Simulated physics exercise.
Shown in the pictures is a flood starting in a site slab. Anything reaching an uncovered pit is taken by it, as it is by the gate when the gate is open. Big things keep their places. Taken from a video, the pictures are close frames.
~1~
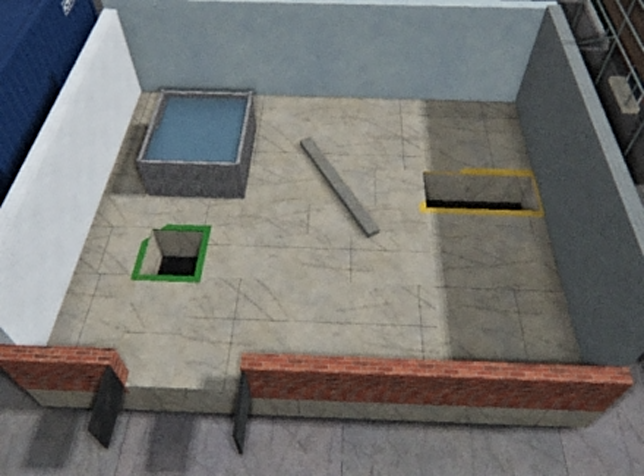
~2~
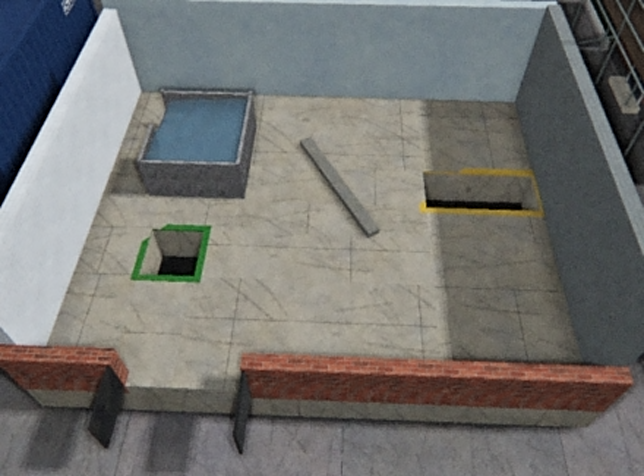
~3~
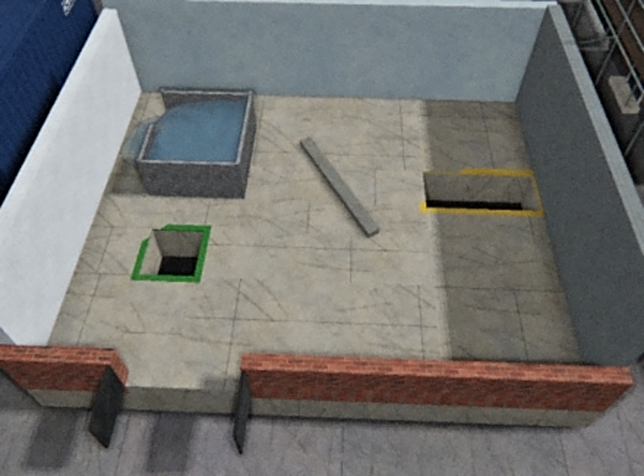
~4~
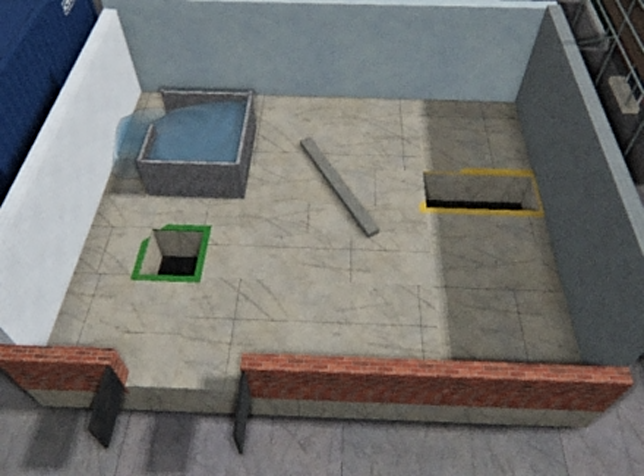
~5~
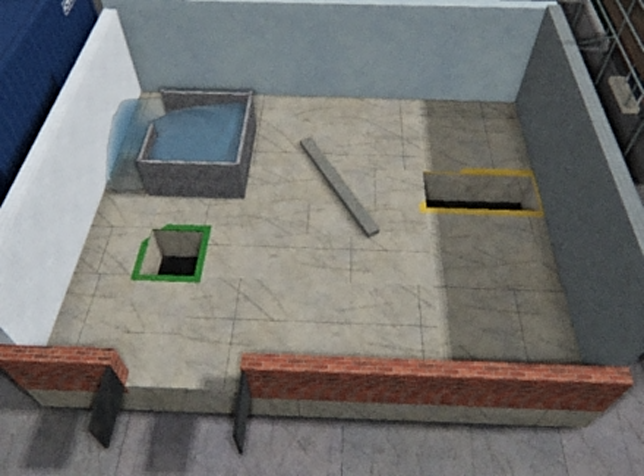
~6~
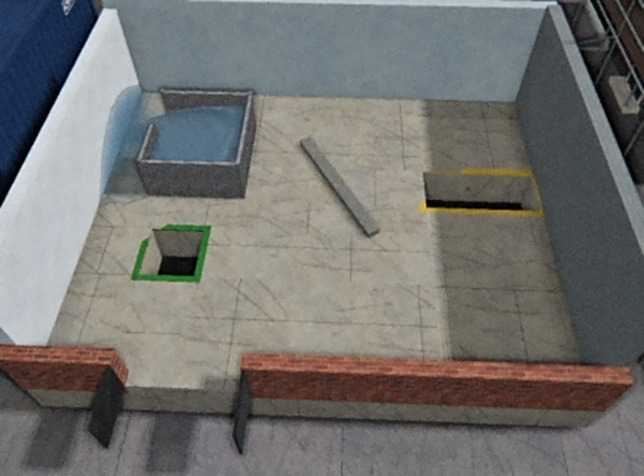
Blue water lies level in a raised grey tank at the back left of a walled slab, then pours out over its left side. It spreads to the white left wall and up against it as the level in the tank lowers, while the slanting plank and the green- and yellow-edged openings stay still.
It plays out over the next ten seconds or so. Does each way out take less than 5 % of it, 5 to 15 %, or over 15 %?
One by one: The gate is going to fail to land outside five to fifteen per cent, the green pit is going to fail to land outside five to fifteen per cent, the yellow pit is going to fail to stay at fifteen per cent or less.
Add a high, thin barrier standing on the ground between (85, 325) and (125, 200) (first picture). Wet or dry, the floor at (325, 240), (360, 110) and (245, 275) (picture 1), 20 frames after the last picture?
Same order as asked - unsoaked, soaked, unsoaked.
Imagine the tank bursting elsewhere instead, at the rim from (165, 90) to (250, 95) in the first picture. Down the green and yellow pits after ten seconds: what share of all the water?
Near enough: Green 6 percent, yellow 30 percent.
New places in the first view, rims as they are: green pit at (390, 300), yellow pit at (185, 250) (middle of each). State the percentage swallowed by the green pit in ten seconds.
Green: About 2 %.
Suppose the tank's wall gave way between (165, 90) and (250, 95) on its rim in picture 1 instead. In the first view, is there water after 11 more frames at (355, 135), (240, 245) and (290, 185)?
Going point by point: Waterlogged, left unwetted, left unwetted.
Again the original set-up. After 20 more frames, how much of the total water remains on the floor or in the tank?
Estimate: 92 per cent.
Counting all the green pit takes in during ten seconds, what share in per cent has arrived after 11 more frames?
Approximately 20 per cent.
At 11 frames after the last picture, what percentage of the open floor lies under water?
It comes to 25 per cent.
A moment on, water covers 10 % of the floor; the gate 0 %, the green pit 0 %, the yellow pit 0 %.
Next, water covers 25 % of the floor; the gate 0 %, the green pit 3 %, the yellow pit 0 %.
Then, water covers 40 % of the floor; the gate 1 %, the green pit 6 %, the yellow pit 0 %.
Later, water covers 55 % of the floor; the gate 5 %, the green pit 9 %, the yellow pit 6 %.
In the end, water covers 75 % of the floor; the gate 8 %, the green pit 12 %, the yellow pit 21 %.
